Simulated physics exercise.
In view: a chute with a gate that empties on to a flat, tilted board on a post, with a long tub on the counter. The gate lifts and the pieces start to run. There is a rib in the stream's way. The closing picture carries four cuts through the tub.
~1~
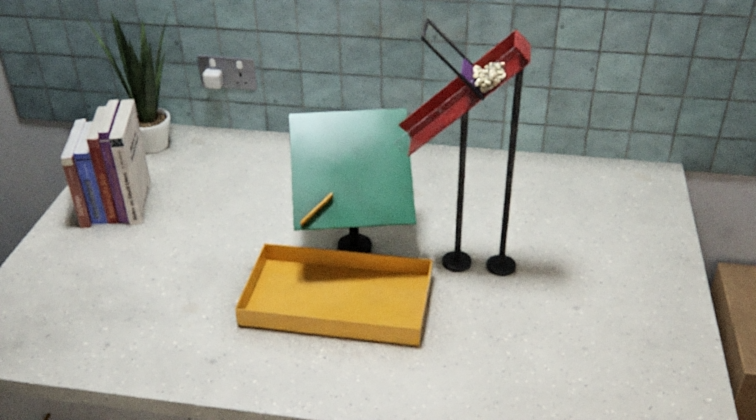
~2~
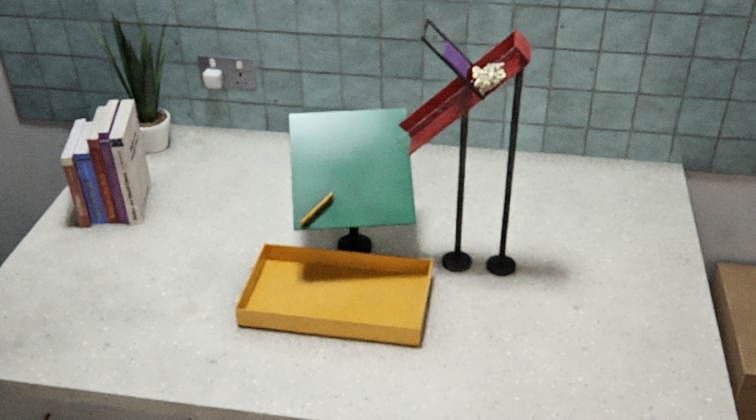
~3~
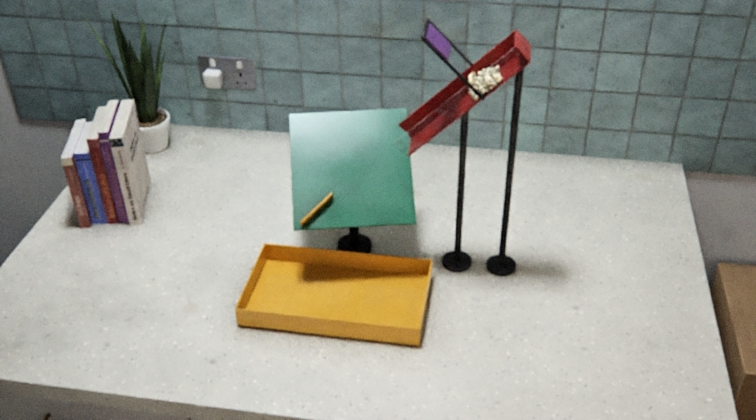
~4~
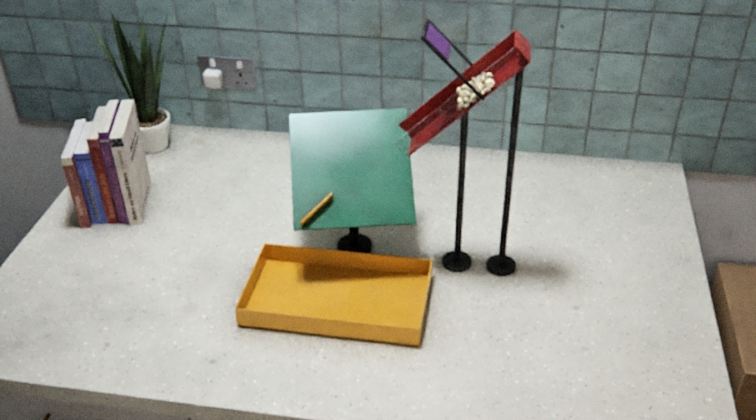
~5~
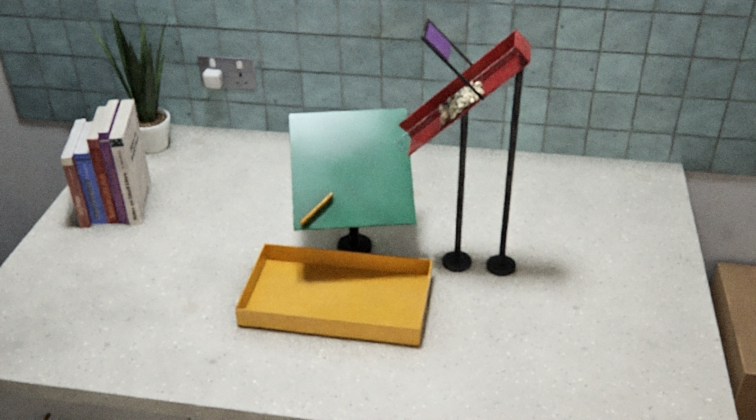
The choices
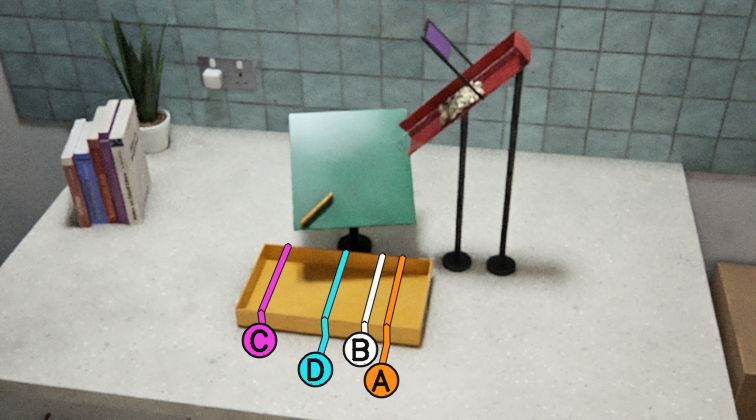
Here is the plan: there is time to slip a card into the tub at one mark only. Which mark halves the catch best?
I would pick line D.
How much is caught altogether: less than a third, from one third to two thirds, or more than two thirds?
About that: More than two thirds.
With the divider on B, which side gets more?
More lands on the left.
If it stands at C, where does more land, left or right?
Right.
On the marked copy, line A crosses the front rim at (386, 325); line B crosses the front rim at (364, 323); line C crosses the front rim at (261, 311); line D crosses the front rim at (324, 318).
With A, of what is caught, all but a few on the left of the divider, only a few on the right.
With B, of what is caught, the bulk on the left of the divider, a small share on the right.
With C, of what is caught, none at all on the left of the divider, the whole lot on the right.
With D, of what is caught, close to half on the left of the divider, close to half on the right.
